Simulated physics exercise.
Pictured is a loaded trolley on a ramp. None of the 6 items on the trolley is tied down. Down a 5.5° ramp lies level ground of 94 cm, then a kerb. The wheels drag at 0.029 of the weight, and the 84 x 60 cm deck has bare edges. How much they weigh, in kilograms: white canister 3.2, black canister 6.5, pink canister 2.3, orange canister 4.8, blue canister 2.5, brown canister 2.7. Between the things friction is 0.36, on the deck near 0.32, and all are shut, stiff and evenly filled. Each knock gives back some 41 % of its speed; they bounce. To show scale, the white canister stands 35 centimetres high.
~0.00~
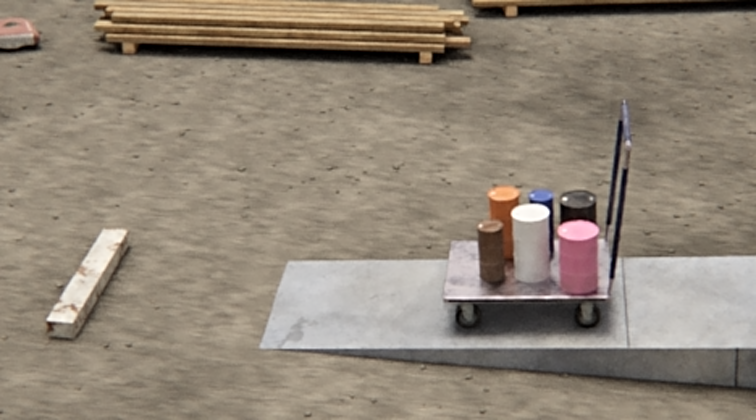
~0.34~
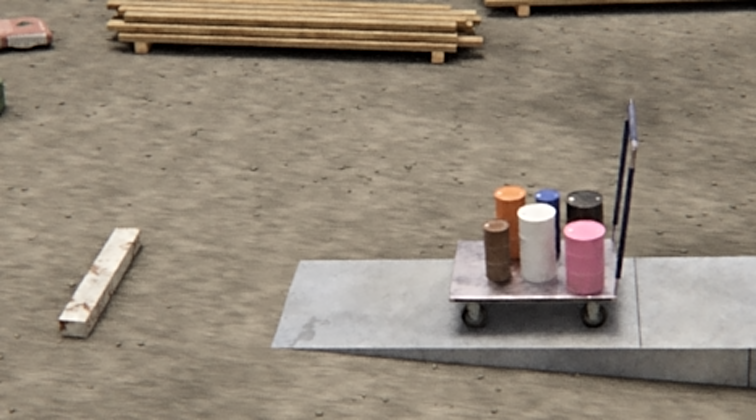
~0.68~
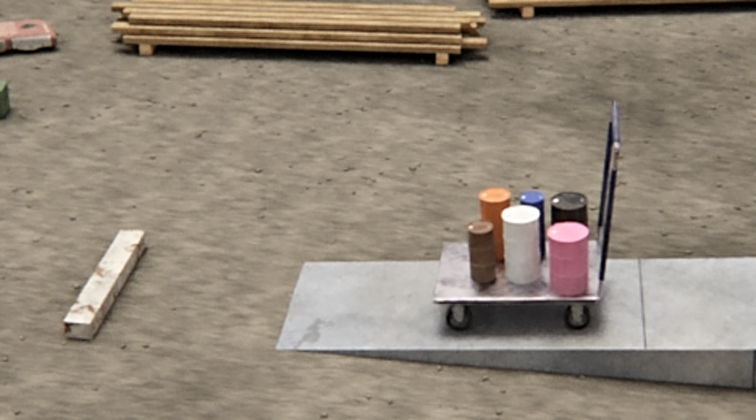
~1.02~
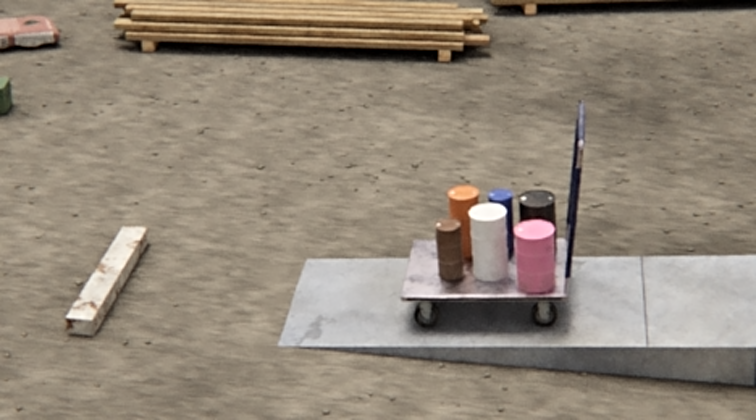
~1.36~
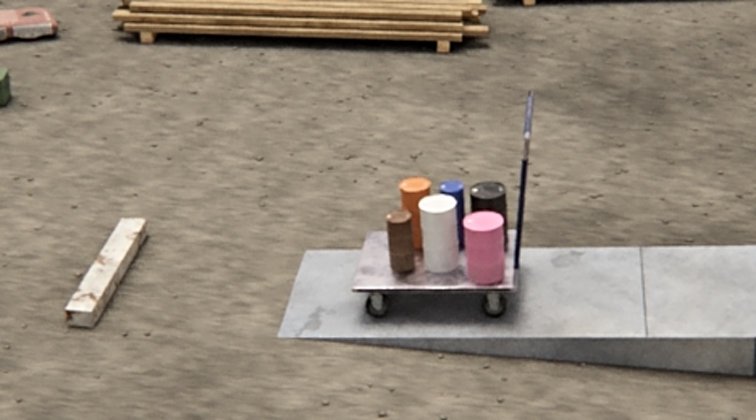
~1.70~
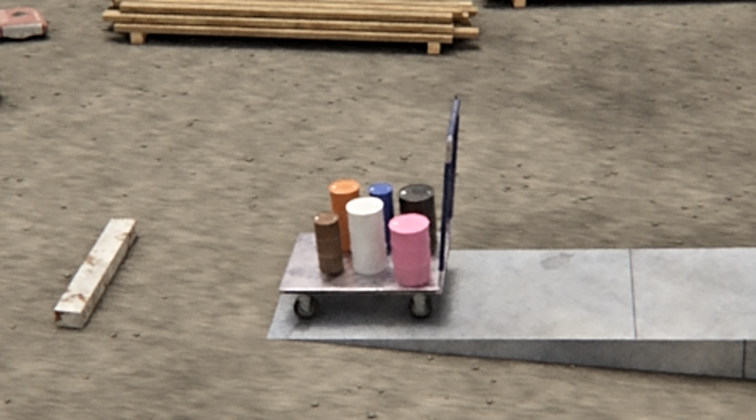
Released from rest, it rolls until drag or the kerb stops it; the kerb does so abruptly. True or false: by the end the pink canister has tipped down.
False.
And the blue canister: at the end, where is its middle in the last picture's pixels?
Roughly at (156, 208) in the last picture.
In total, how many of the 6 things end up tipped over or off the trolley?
The count is 0.
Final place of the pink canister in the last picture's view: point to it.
Close to (173, 243).
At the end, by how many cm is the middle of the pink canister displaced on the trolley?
20 cm.
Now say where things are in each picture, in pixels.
In the first frame, 191 cm left to run; pink canister (579, 257); white canister (531, 243).
In the second frame, 189 cm left to run; orange canister (512, 222).
In the third frame, 178 cm left to run; brown canister (482, 252); white canister (522, 245).
In the fourth frame, 161 cm left to run; black canister (538, 224); orange canister (465, 222).
In the fifth frame, 136 cm left to run; brown canister (400, 241).
In the sixth frame, 104 cm left to run; pink canister (411, 250); white canister (367, 236).
By 2.60 s, trolley at the kerb; pink canister 3 cm from its spot near (206, 246); blue canister 3 cm from its spot; brown canister 3 cm from its spot.
By 2.70 s, trolley at the kerb; pink canister 12 cm from its spot near (189, 245); white canister 12 cm from its spot; orange canister 12 cm from its spot.
When it is over (3.4 s), not toppled but over 10 cm from the start, white canister, black canister, pink canister, orange canister, blue canister and brown canister. End places, in pixels of the last picture, pink canister near (173, 243).
